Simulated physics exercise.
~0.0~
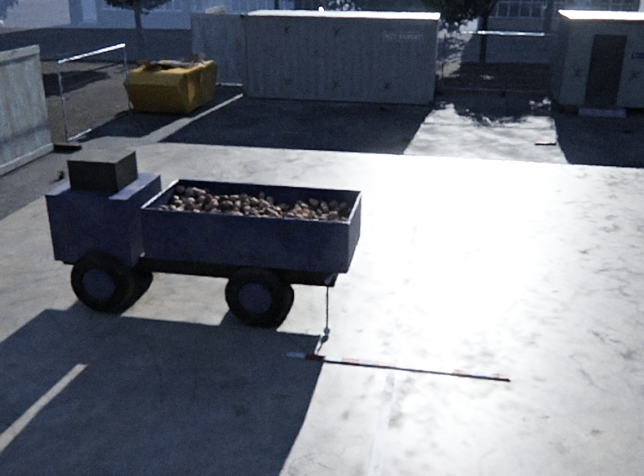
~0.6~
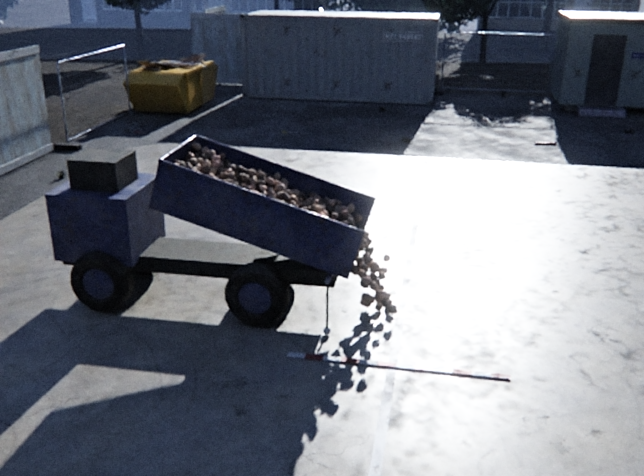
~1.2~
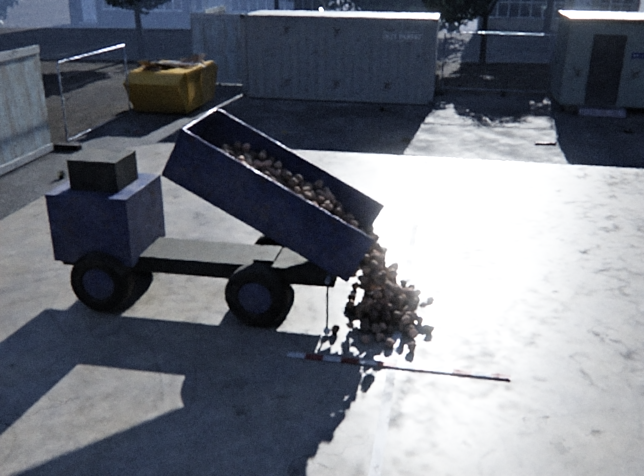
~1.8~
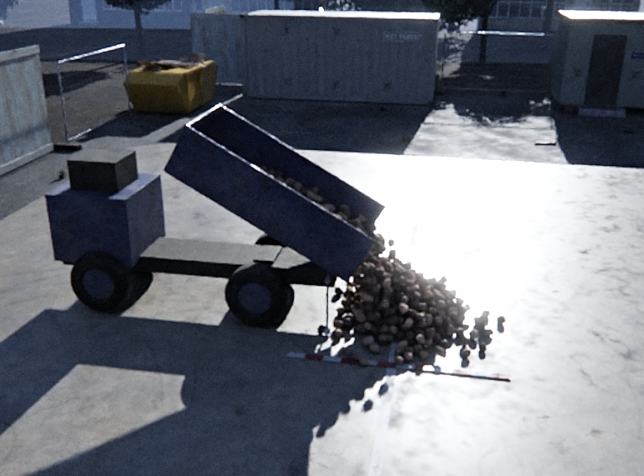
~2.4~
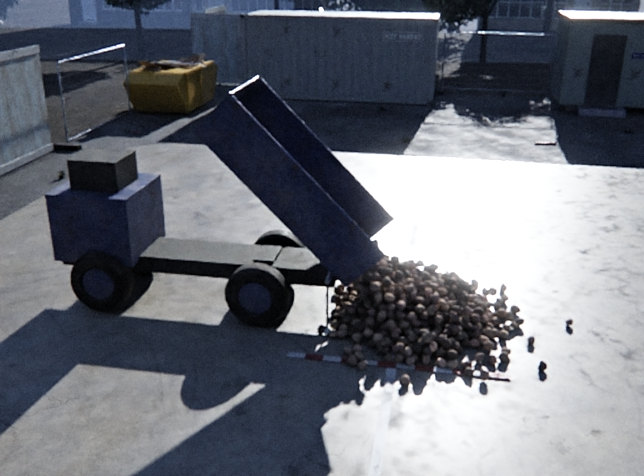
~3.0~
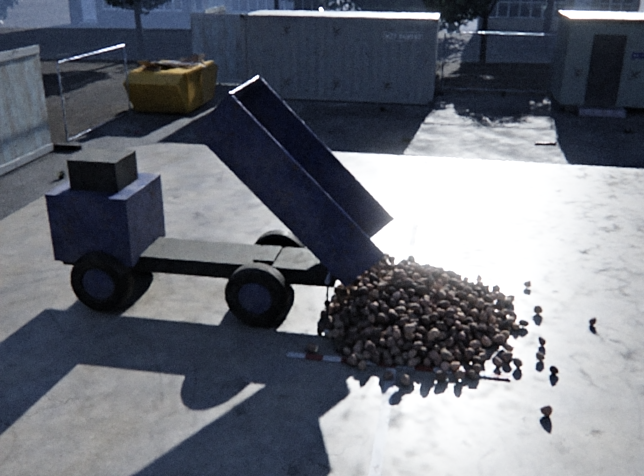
On a sunlit concrete yard, a blue tipper truck raises its body in stages, pouring brown stones into a heap behind it.
